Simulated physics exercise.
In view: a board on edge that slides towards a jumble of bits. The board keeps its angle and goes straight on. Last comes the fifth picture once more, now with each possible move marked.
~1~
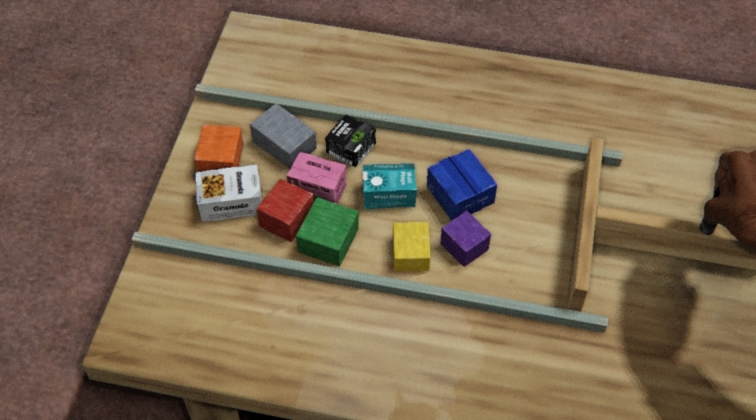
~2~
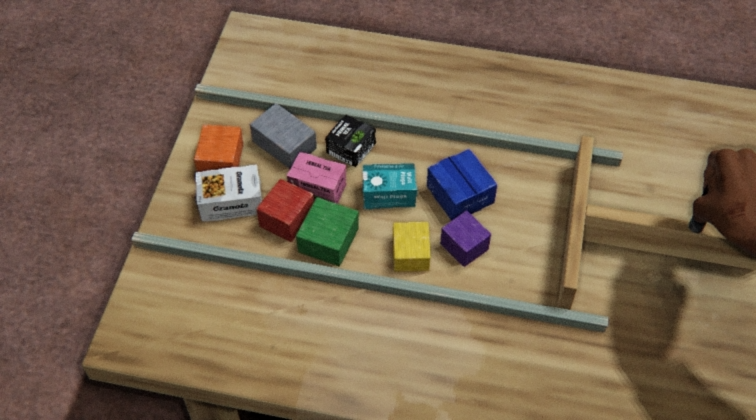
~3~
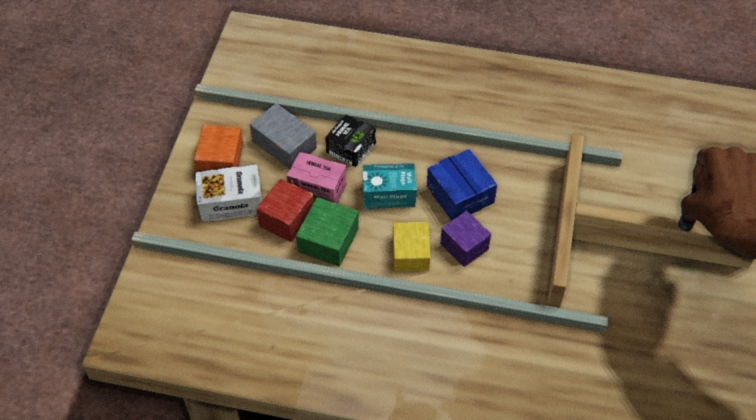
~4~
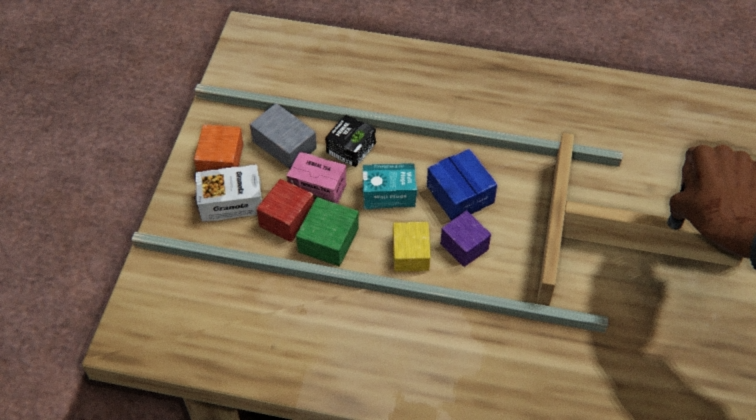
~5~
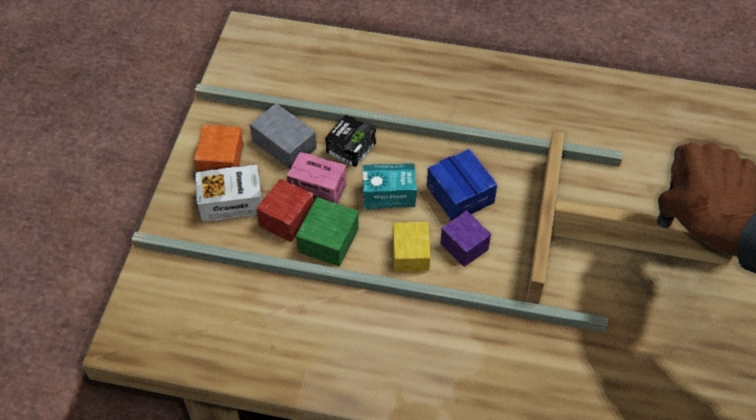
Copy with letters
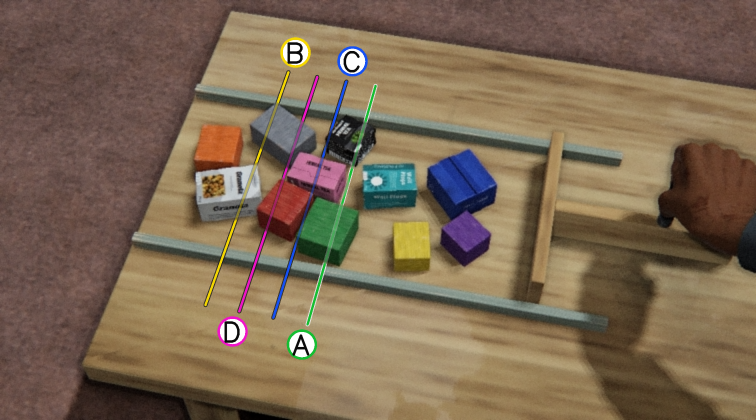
A hand sliding a wooden board on edge slowly leftward between two rails towards scattered coloured blocks and small packets, which stay still.
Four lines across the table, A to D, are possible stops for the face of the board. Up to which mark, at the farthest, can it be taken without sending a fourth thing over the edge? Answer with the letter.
As far as mark D.
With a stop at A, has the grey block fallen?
No.
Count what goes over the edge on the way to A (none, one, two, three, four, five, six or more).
By then, none.
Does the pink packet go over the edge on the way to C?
By then, no.
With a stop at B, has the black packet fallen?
No.
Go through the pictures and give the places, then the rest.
Black packet (351, 141); grey block (284, 137); yellow block (411, 247), in the first picture.
Board (580, 208); red block (286, 210), in the second picture.
Board (569, 206); blue box (461, 185), in the third picture.
Board (559, 204); pink packet (317, 180), in the fourth picture.
Board (549, 203); turquoise box (389, 186); orange block (219, 152); black packet (351, 141), in the fifth picture.
On the marked copy, A at (344, 195); B at (250, 179); C at (313, 190); D at (282, 184).
Taking D. A third of the way, board (451, 186); pink packet (310, 179); yellow block (387, 250).
Two thirds of the way, board (356, 170); white packet (175, 205); orange block (205, 151).
When it is over, board (284, 158); orange block over the edge; white packet over the edge; three fallen.
As for the rest, A is within the limit but short; B drops five; C is within the limit but short.
